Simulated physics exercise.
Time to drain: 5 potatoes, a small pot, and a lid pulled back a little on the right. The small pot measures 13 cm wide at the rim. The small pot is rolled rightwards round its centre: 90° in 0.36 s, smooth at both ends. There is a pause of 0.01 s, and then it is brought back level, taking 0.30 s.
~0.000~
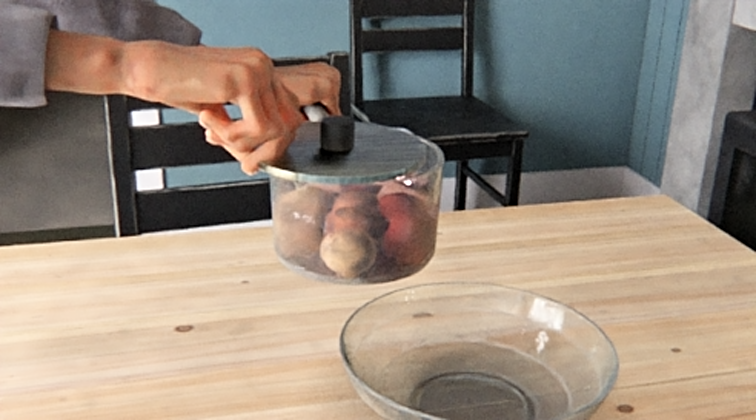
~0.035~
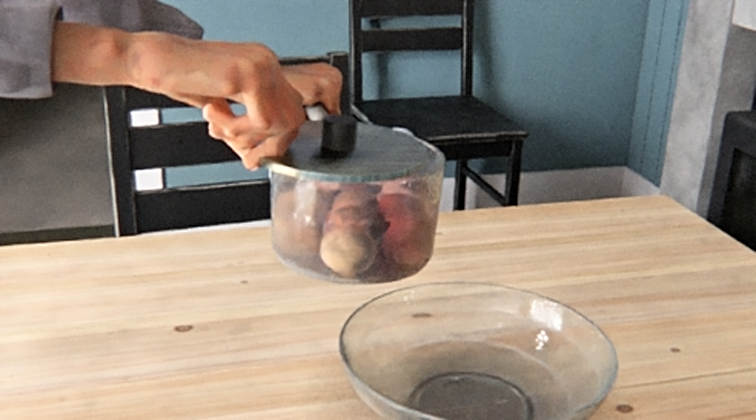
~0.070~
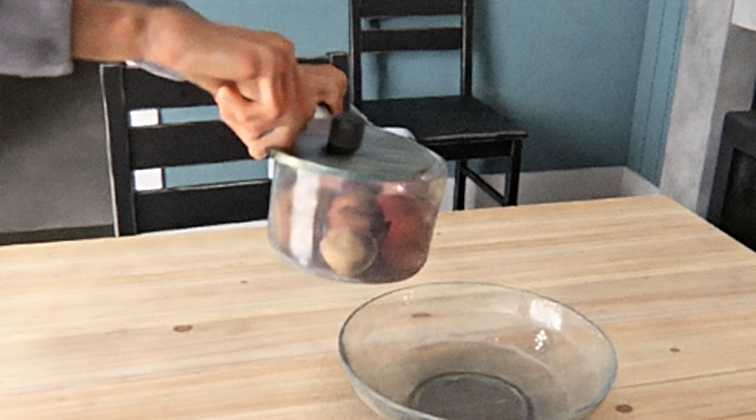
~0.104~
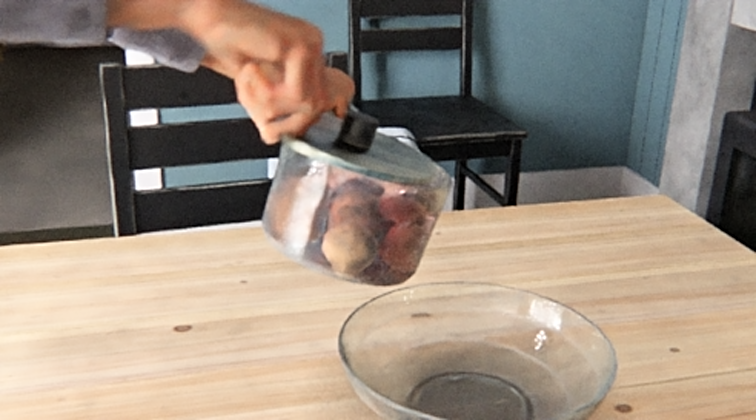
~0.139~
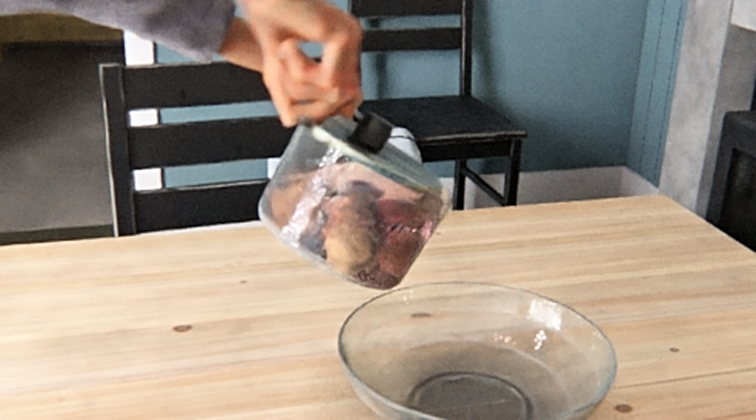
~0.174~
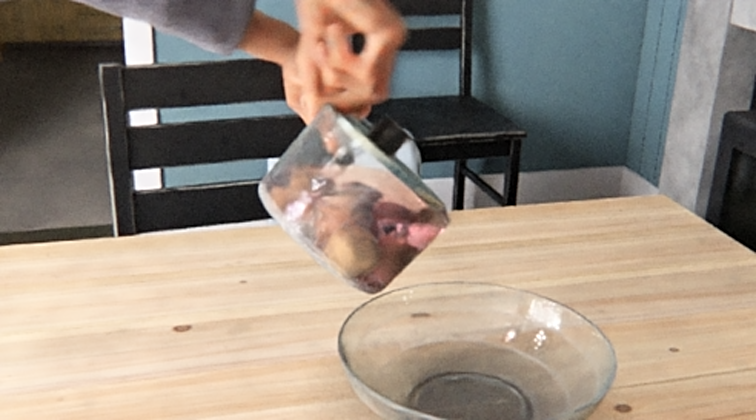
A hand held a small, clear lidded pot of round, reddish and pale things above an empty glass bowl on a wooden table, then rolled it smoothly rightwards until it was steeply tilted.
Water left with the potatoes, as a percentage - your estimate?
Around 50 percent.
Then, 0.30 s in, the tilt is 83° and 83 per cent of the water is still in the small pot.
Then, 0.38 s in, the tilt is 89° and 67 per cent of the water is still in the small pot.
Then, 0.48 s in, the tilt is 64° and 54 per cent of the water is still in the small pot.
Then, 0.58 s in, the tilt is 19° and 50 per cent of the water is still in the small pot.
Finally, 50 per cent of the water is still in the small pot.
